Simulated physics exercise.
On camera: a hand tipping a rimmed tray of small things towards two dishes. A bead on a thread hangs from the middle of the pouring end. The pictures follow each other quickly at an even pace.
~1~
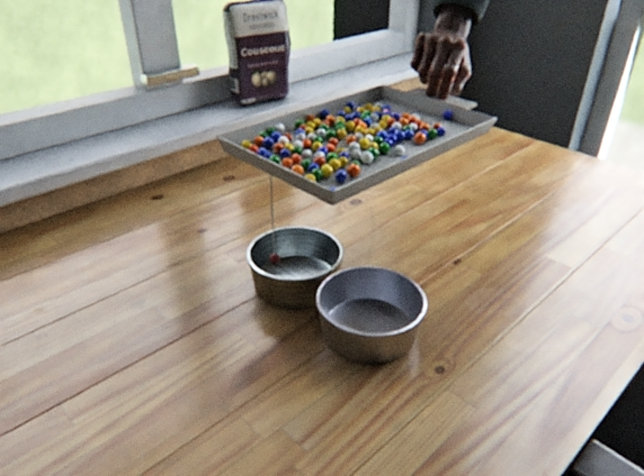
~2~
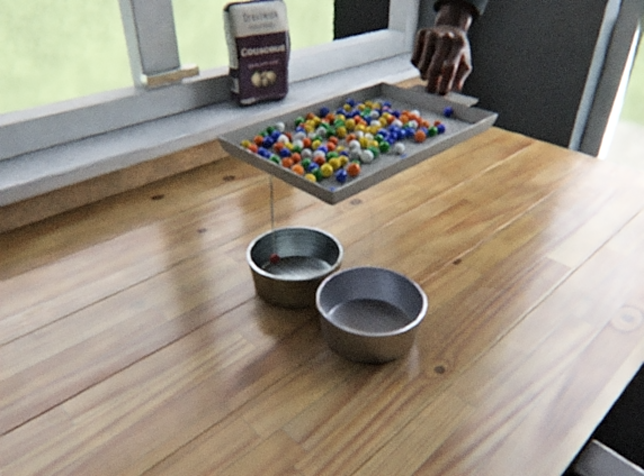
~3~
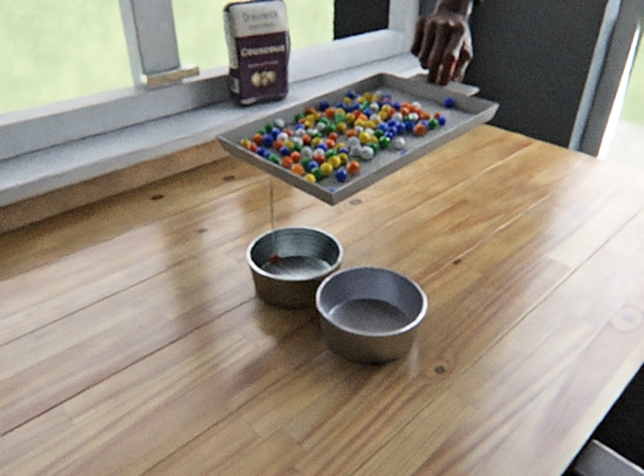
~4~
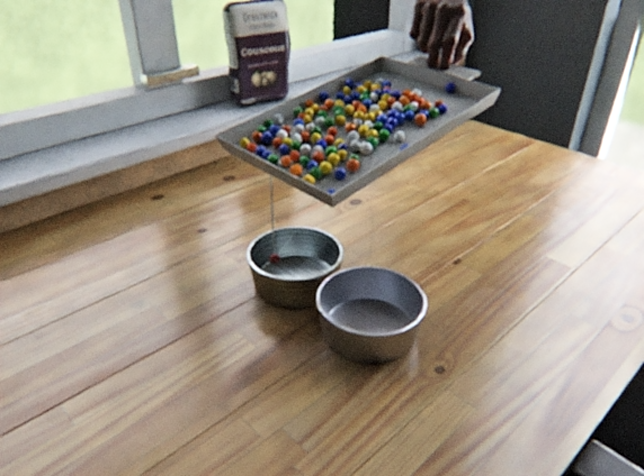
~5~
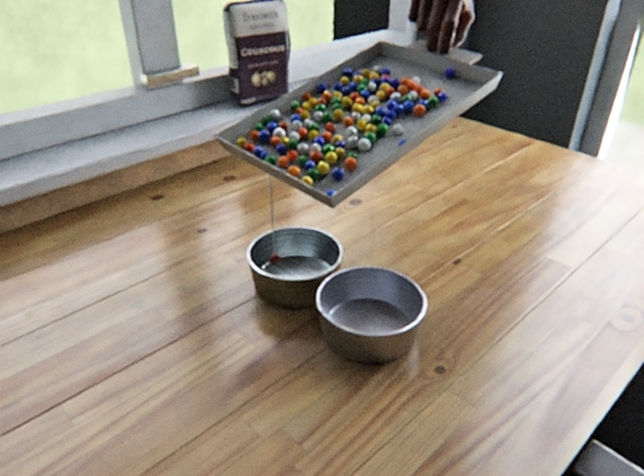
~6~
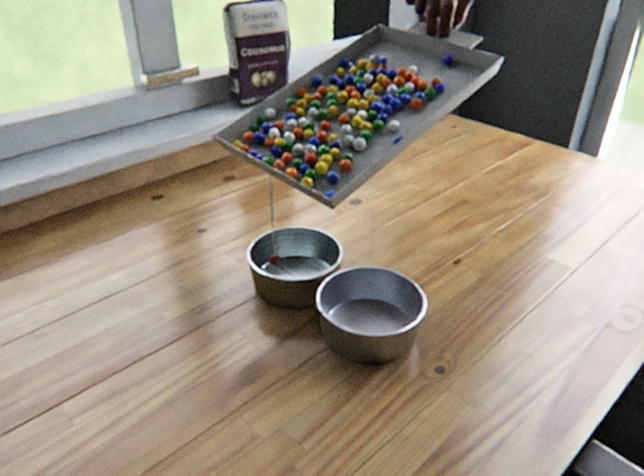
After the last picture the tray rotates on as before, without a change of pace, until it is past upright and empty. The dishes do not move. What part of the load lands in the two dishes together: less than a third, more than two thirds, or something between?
Caught overall: Less than a third.
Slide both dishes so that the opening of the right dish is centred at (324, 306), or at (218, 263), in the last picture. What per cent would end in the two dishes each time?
Near 60 % and 20 %.
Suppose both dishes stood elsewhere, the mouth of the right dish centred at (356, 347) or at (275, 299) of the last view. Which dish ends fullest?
One: The left-hand dish. Two: The right-hand dish.
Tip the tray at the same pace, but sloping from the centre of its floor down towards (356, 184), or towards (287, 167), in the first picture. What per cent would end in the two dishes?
First some 50, then 0 per cent.
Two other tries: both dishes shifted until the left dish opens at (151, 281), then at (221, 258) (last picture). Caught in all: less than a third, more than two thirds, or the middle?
First less than a third, then above two thirds.
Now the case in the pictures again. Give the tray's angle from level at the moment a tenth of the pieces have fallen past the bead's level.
Near 65 degrees.
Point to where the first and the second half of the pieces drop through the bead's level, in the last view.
Around (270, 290) and then (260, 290).
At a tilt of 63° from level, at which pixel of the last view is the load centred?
Close to (284, 165).
Shortly afterwards, tray tipped steeply; the bulk on the tray; a little outside both; a little in the air.
Next, tray tipped past a quarter turn; only a few on the tray; the bulk outside both; a little in the air.
Some moments later, tray tipped past a quarter turn; the whole lot outside both.
In the end, tray tipped past a quarter turn; none at all in the right dish; none at all in the left dish; the whole lot outside both.
